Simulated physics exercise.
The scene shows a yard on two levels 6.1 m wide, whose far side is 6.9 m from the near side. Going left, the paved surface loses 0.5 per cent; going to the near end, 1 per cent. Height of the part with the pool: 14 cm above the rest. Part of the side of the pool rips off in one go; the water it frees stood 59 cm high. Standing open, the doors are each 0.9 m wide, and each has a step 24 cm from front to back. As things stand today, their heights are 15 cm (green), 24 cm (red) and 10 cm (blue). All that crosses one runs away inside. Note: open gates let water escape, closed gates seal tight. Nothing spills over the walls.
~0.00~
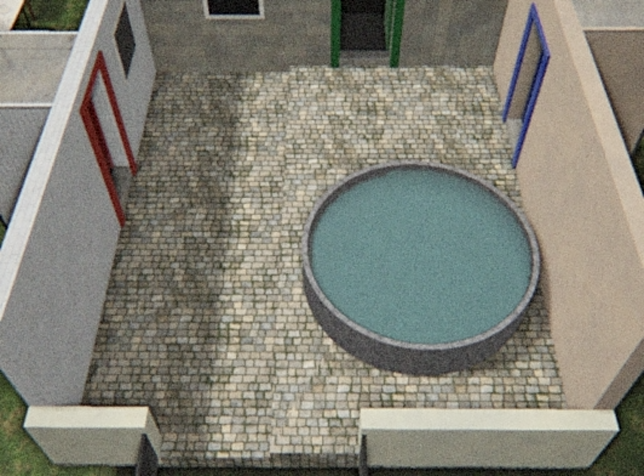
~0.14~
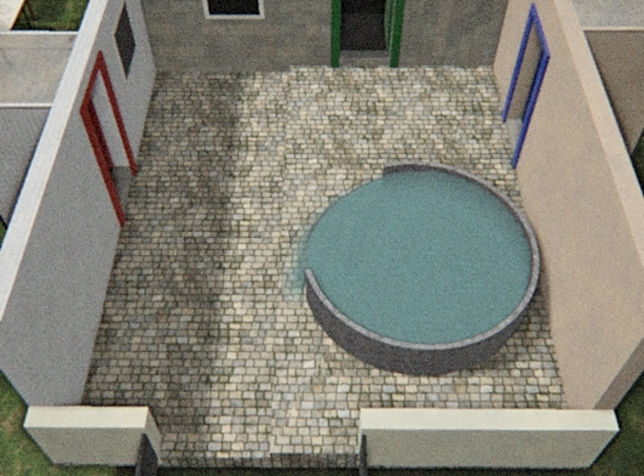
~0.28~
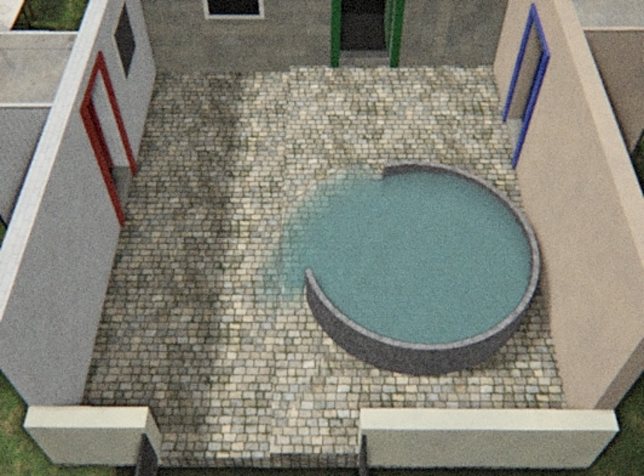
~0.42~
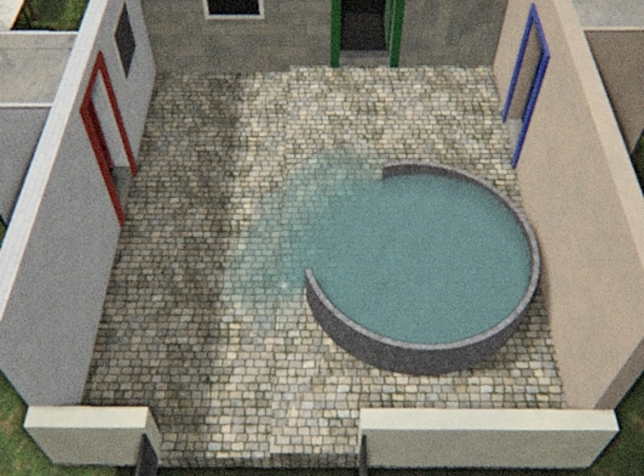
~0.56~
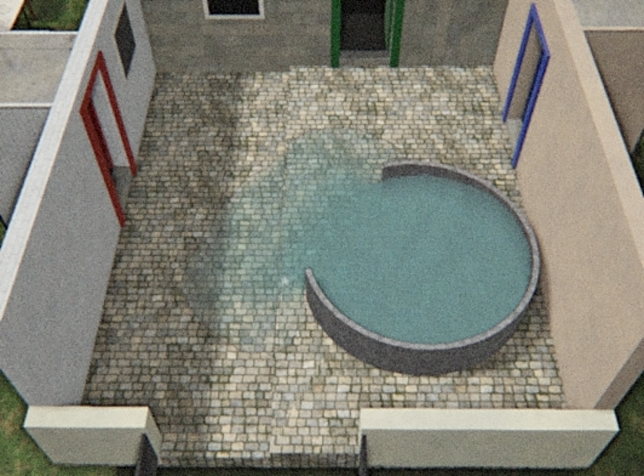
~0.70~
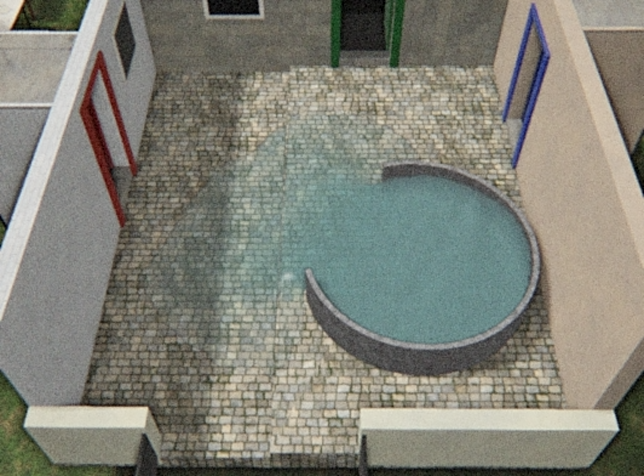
At the start, a round pool stands full and still on the right of a walled, paved yard with red, green and blue doorways. Its left side suddenly opens, and water pours through the gap, spreading leftward across the stones in a widening, thinning sheet, still short of the red doorway.
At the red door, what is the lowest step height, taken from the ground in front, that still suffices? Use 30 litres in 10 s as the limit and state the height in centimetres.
Roughly 28 cm above the ground.
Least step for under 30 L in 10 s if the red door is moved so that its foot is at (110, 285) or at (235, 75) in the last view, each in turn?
First place around 20 cm, second around 23 cm.
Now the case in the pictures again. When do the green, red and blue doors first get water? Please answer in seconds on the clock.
Green 1.6 s, red 1.0 s, blue 6.0 s.
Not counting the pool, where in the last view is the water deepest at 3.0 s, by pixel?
Near pixel (151, 101).
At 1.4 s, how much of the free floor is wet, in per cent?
55 %.
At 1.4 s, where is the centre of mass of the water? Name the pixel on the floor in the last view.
The water is centred near (359, 251).
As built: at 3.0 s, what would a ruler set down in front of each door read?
Depths in cm: Green 4, red 32, blue 0.
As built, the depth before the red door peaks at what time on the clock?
Around 2.0 seconds.
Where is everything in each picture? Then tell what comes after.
The first frame shows the pool at (419, 249) is whole and still, 59 cm deep; the red door at (113, 152) is dry.
In the second frame, water pours out at (323, 223) and has run 0.3 m, to a hidden place; about 8 cm deep outside, 59 cm at the back.
In the third frame, the gap is at (323, 225), the front 0.7 m out at (344, 171); the back of the pool holds 59 cm.
In the fourth frame, the front is at (332, 149), 1.2 m from the gap at (323, 227); 3.9 m2 of floor is wet, 59 cm left at the back.
In the fifth frame, the gap is at (323, 227), the front 1.7 m out at (188, 290); the back of the pool holds 59 cm.
In the sixth frame, the front is at (153, 272), 2.2 m from the gap at (323, 227); 9.1 m2 of floor is wet, 58 cm left at the back; the red door at (113, 152), 3.2 m from the gap, is still 1.1 m from the nearest water.
After 1.4 s water covers 55 % of the floor, deepest (28 cm) near (312, 233); 19 cm at the red door, 0 litres in over its 24 cm step.
After 3.0 s water covers 60 % of the floor, deepest (46 cm) near (151, 101); 32 cm at the red door, 44 litres in over its 24 cm step.
After 10.0 s water covers 90 % of the floor, deepest (22 cm) near (118, 300); 12 cm at the red door, 63 litres in over its 24 cm step.
At the red door as built, the water arrived by 1.1 s and peaked near 38 cm at 2.0 s.
Run again over the same 10 s with other heights there, 75 litres in over 23 cm, 12 litres over 31 cm. The limit of 30 litres is kept from about 28 cm up.
